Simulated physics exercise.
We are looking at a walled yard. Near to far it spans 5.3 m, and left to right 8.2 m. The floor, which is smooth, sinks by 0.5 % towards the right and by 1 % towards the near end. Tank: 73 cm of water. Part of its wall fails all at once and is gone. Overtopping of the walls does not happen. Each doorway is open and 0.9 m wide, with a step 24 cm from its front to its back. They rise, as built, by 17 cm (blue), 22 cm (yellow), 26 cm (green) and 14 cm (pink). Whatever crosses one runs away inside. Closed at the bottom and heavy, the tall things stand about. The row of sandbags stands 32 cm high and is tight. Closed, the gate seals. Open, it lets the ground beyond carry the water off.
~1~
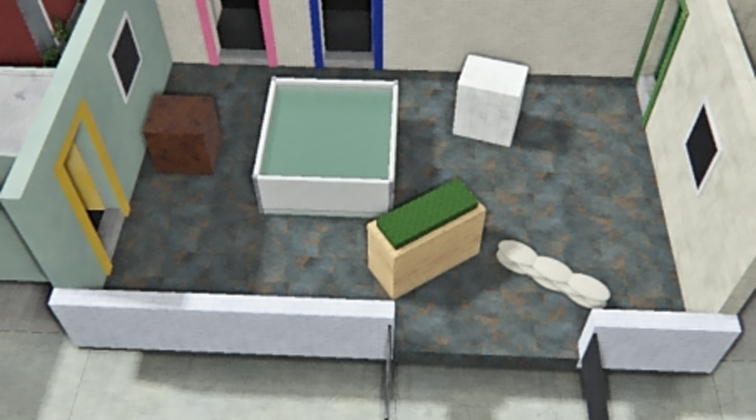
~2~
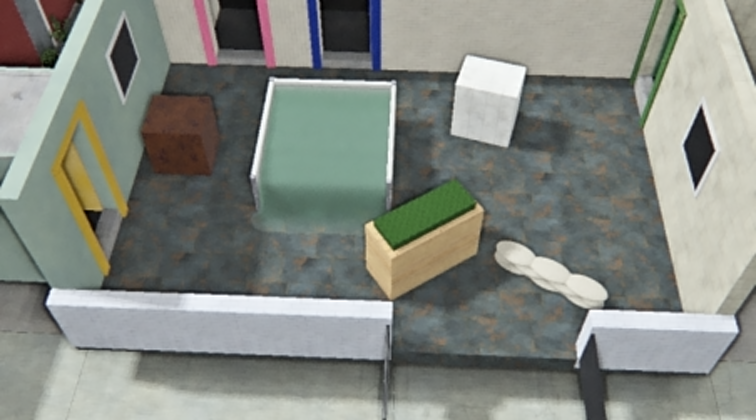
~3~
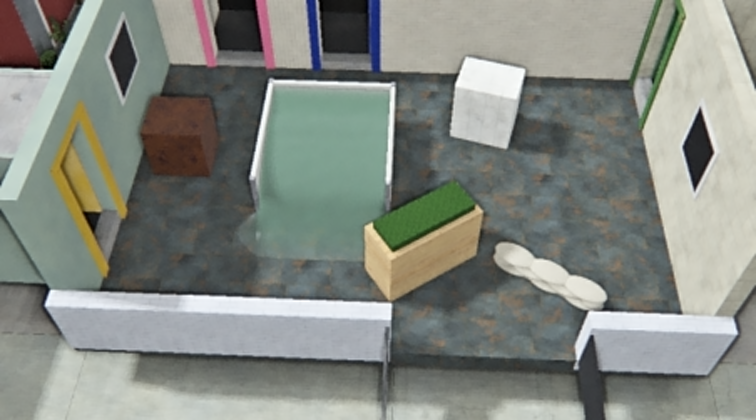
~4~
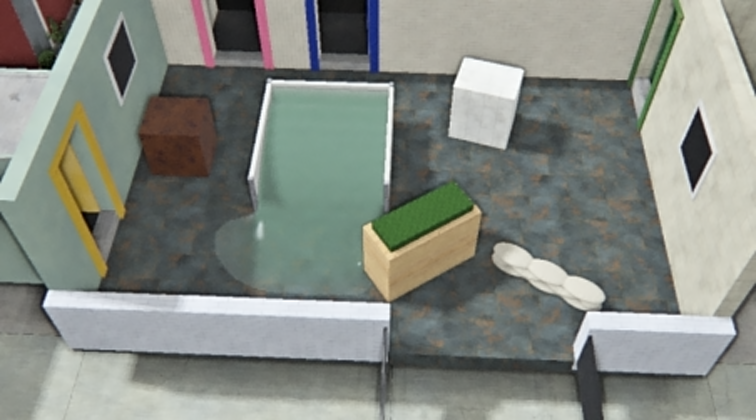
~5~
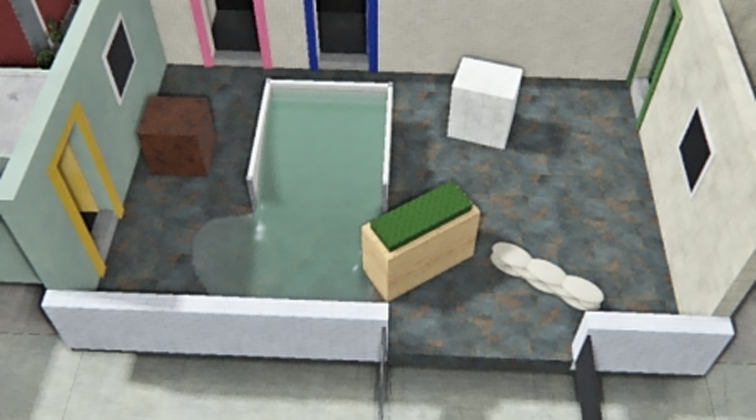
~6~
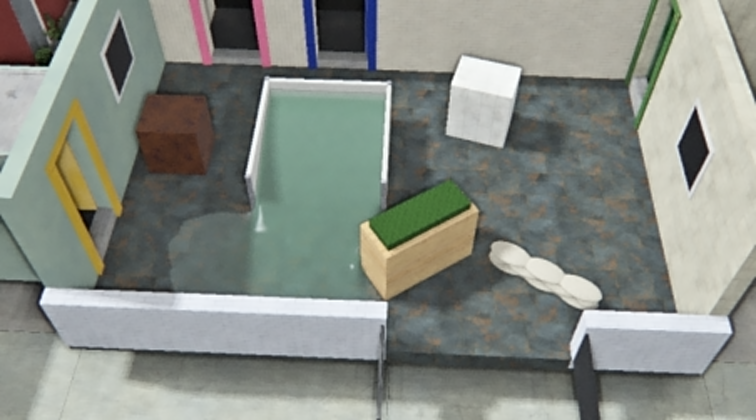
The near wall of a white tank vanished, and pale green water poured out across the dark floor toward the low front wall, spreading left while the planter, brown box and white block stayed put.
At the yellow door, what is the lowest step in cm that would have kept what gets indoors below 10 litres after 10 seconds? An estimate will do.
Somewhere near 22.5 cm.
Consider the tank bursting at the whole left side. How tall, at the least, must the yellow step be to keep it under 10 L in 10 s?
I'd say close to 28 cm.
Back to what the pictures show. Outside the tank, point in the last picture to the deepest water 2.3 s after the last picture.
Around pixel (98, 322).
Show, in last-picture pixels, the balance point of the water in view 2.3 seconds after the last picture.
Centre of the water: Approx. (296, 245) px.
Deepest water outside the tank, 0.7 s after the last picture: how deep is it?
Max depth: Around 54 cm.
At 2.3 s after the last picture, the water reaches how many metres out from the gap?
About 5.4 m.
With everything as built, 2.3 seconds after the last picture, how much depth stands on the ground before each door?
Centimetres: Blue = 0, yellow = 26, green = 0, pink = 0.
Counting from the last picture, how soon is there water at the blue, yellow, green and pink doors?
It gets to blue after 4.5 s, yellow after 1.2 s, green after 3.6 s and pink after 3.2 s.
Then, 0.7 s after the last picture water covers 25 % of the floor, deepest (54 cm) near (296, 319); it has not reached the yellow door.
Then, 2.3 s after the last picture water covers 50 % of the floor, deepest (42 cm) near (98, 322); 26 cm at the yellow door, 5 litres in over its 22 cm step.
Then, 9.3 s after the last picture water covers 95 % of the floor, deepest (11 cm) near (252, 142); 7 cm at the yellow door, 11 litres in over its 22 cm step.
At the yellow door as built, the water peaked near 27 cm, 2.1 s after the last picture.
With a step of 20.5 cm, 16 litres would have come in within the 10 s; with 27.5 cm, 2 litres. So under 10 litres takes about 22.5 cm.
